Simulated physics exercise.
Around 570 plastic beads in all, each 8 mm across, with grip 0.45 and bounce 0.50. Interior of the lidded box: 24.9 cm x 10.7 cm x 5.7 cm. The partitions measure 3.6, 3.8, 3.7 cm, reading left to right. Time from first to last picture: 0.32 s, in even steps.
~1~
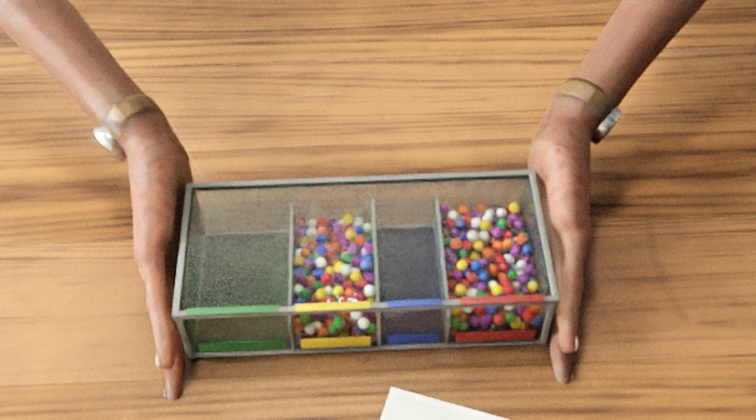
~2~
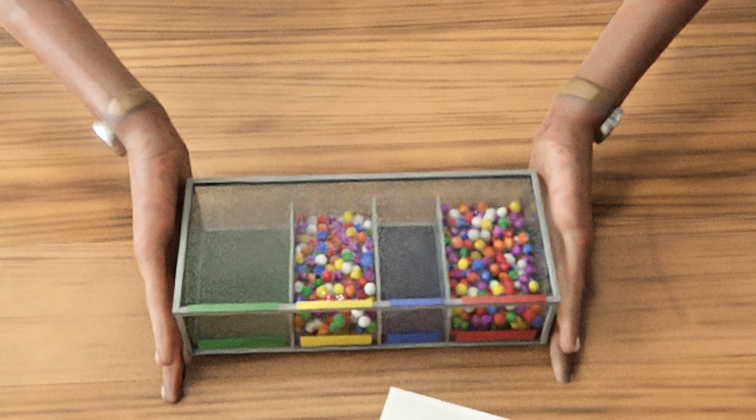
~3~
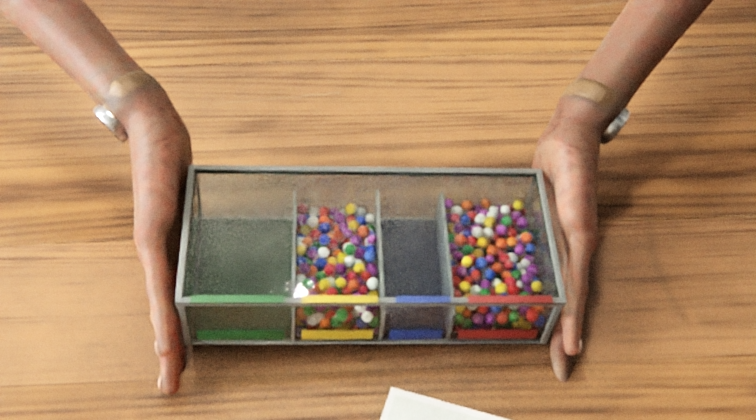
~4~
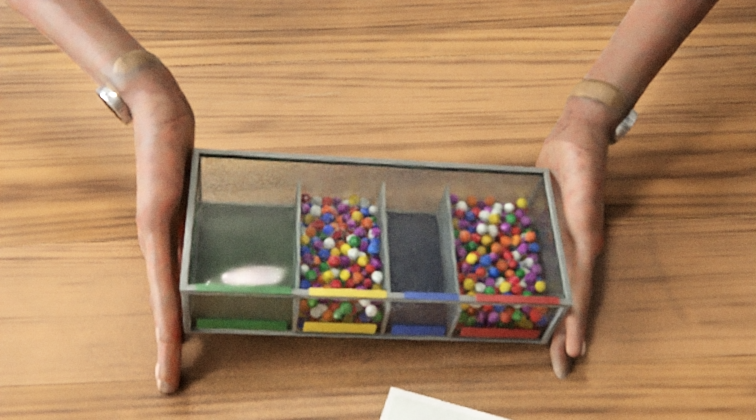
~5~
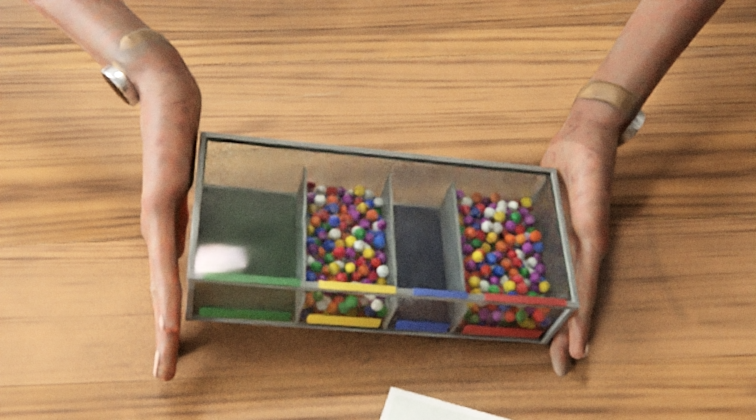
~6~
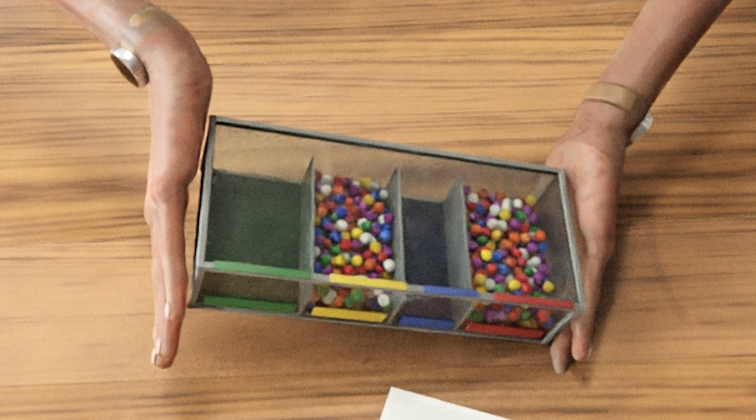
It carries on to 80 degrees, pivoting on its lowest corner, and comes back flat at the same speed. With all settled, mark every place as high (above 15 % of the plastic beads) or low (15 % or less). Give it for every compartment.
Red: High; blue: Low; green: Low; yellow: High.
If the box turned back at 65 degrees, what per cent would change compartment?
0 percent.
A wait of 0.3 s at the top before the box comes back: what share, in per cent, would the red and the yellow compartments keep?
Result - red: 65 %; yellow: 30 %.
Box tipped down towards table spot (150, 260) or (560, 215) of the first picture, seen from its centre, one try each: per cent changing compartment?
I'd put it at roughly 45 per cent for the first tilt and roughly 10 per cent for the second.
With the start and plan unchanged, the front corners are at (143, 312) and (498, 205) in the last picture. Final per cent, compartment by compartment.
Per cent by compartment: Red 30, blue 10, green 30, yellow 30.
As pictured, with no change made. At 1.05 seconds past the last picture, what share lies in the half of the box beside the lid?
Some 30 per cent.
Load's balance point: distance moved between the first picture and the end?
Roughly 2.0 cm.
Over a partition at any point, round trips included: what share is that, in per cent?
About 10 %.
Then, 1.05 s after the last picture, tilt 79 degrees; red 60 %, blue 5 %, yellow 40 %.
Then, 1.74 s after the last picture, tilt 35 degrees; red 65 %, blue 5 %, yellow 30 %.
Then, 2.47 s after the last picture, tilt 0 degrees; red 65 %, blue 5 %, yellow 30 %.
In the end, red 65 %, blue 5 %, green 0 %, yellow 30 %.
